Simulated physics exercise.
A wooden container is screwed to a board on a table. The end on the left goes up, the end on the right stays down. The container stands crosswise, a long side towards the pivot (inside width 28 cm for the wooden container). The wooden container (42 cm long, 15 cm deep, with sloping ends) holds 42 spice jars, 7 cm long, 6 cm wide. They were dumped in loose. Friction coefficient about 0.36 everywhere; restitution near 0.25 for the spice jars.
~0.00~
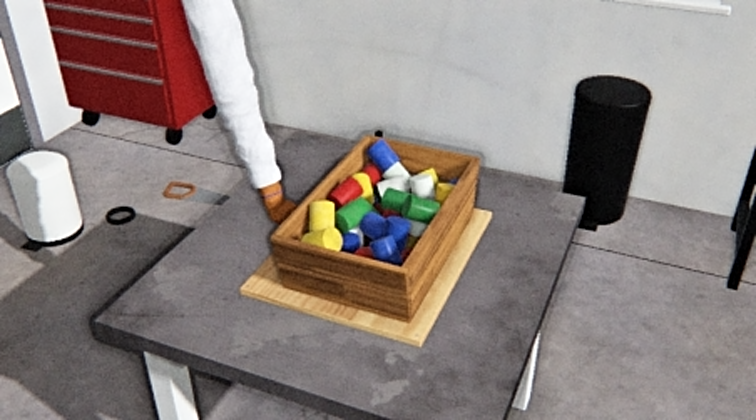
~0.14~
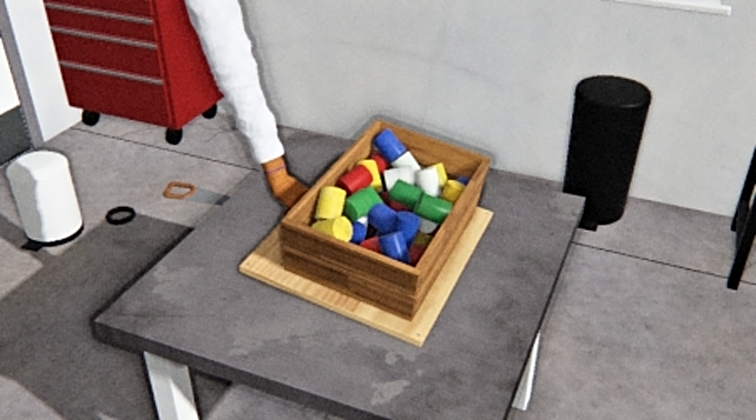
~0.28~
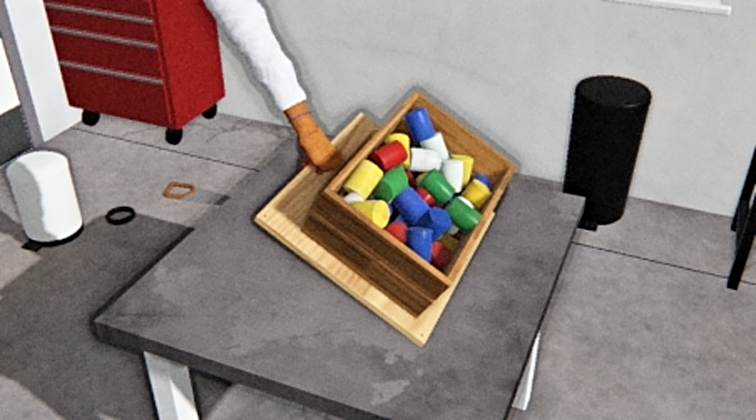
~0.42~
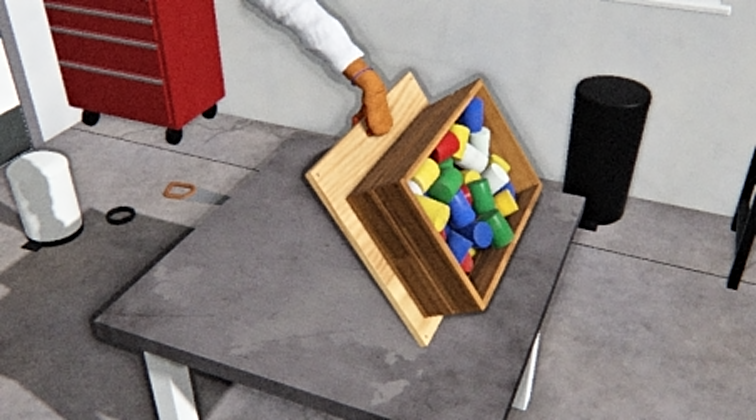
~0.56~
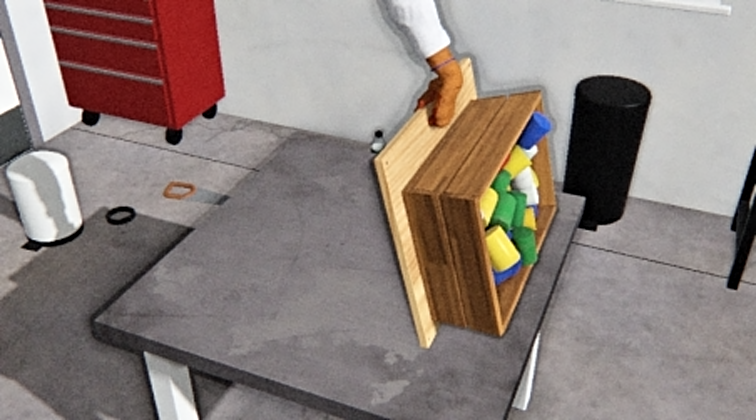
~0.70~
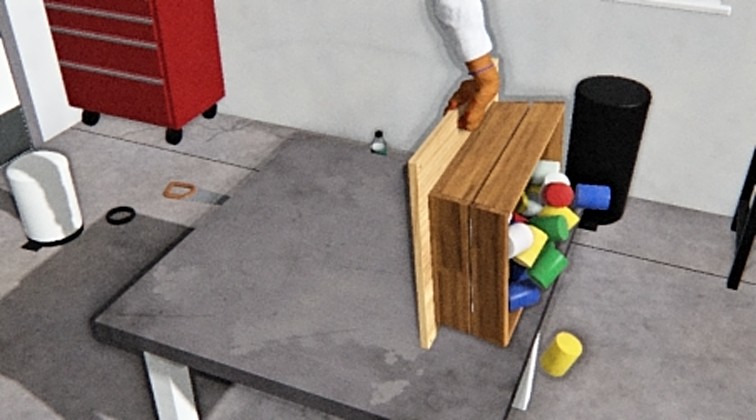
In a workshop with a concrete floor and pale walls, a fixed camera looks down on a dark grey table, with a red drawer cabinet at left and a black cylinder behind at right. A wooden box of loose red, yellow, green, blue and white jars sits on a pale board. A gloved hand raises the board's left end until it stands nearly upright, and several jars tumble out rightward.
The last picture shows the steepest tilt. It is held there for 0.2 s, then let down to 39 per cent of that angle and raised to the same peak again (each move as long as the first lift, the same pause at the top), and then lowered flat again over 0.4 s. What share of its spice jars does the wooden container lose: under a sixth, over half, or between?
It sheds more than half of them.
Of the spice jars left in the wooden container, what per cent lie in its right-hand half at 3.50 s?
Roughly 50 in a hundred.
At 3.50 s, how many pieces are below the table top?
About 25.
After 1.15 s, tilt 70°; 22 of 42 out of the wooden container.
After 1.71 s, tilt 37°; 23 of 42 out of the wooden container.
After 2.49 s, tilt 85°; 25 of 42 out of the wooden container.
Final count (at 3.50 s), 25 of 42 out of the wooden container. Asked share, 25 of 42, 60 per cent.
